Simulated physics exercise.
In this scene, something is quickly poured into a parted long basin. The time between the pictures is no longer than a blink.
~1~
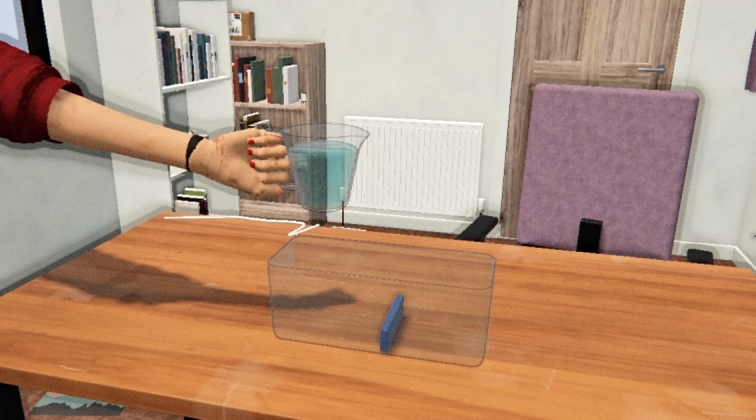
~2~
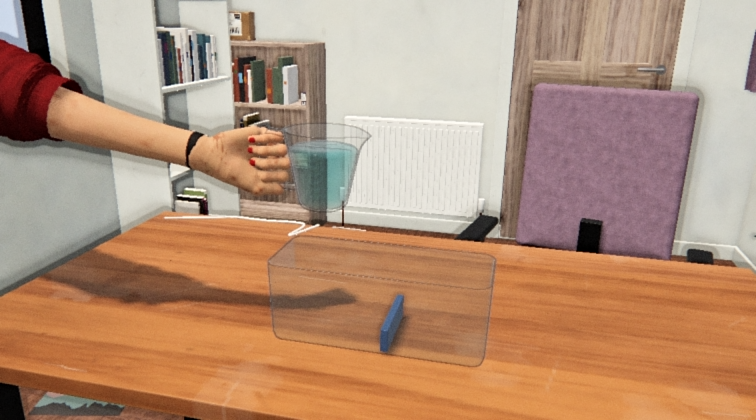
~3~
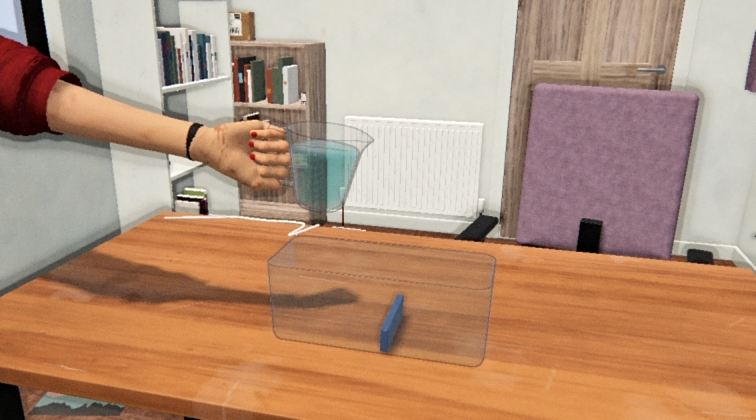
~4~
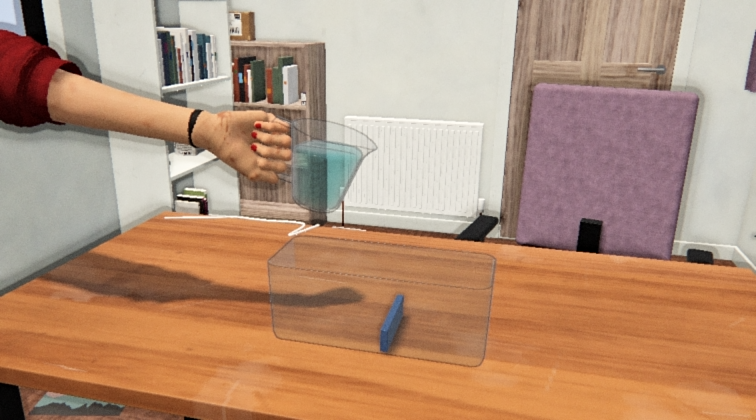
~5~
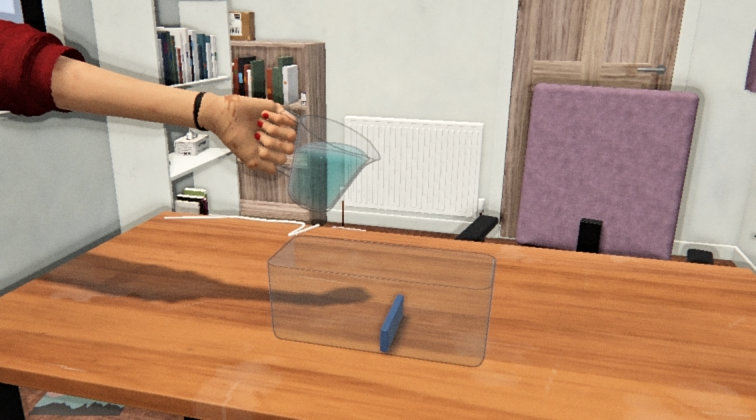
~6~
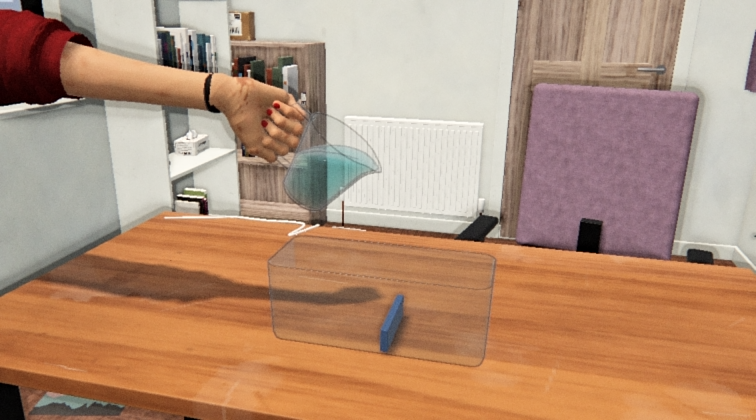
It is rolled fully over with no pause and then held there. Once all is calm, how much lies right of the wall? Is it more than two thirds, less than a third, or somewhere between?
My call is that the right side sits mid-range, from a third up to two thirds.
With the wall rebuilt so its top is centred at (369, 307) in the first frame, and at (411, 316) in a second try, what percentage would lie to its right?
In turn 90 and 25 in a hundred.
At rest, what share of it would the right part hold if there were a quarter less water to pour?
Some 35 parts in a hundred, give or take.
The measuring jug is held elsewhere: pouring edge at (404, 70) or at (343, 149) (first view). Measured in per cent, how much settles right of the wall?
Near 75 in a hundred first, near 15 in a hundred second.
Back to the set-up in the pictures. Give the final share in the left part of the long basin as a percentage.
About 50 per cent.
A moment on, the measuring jug is tipped right over and 38 per cent is still to pour, 4 is left of the wall and 29 right of it.
Next, the measuring jug is tipped right over and 1 per cent is still to pour, 44 is left of the wall and 48 right of it.
Then the measuring jug is tipped right over and 0 per cent is still to pour, 51 is left of the wall and 47 right of it.
Later the measuring jug is tipped right over and 0 per cent is still to pour, 51 is left of the wall and 47 right of it.
In the end 51 per cent lies left of the wall, 47 right of it and 2 outside.
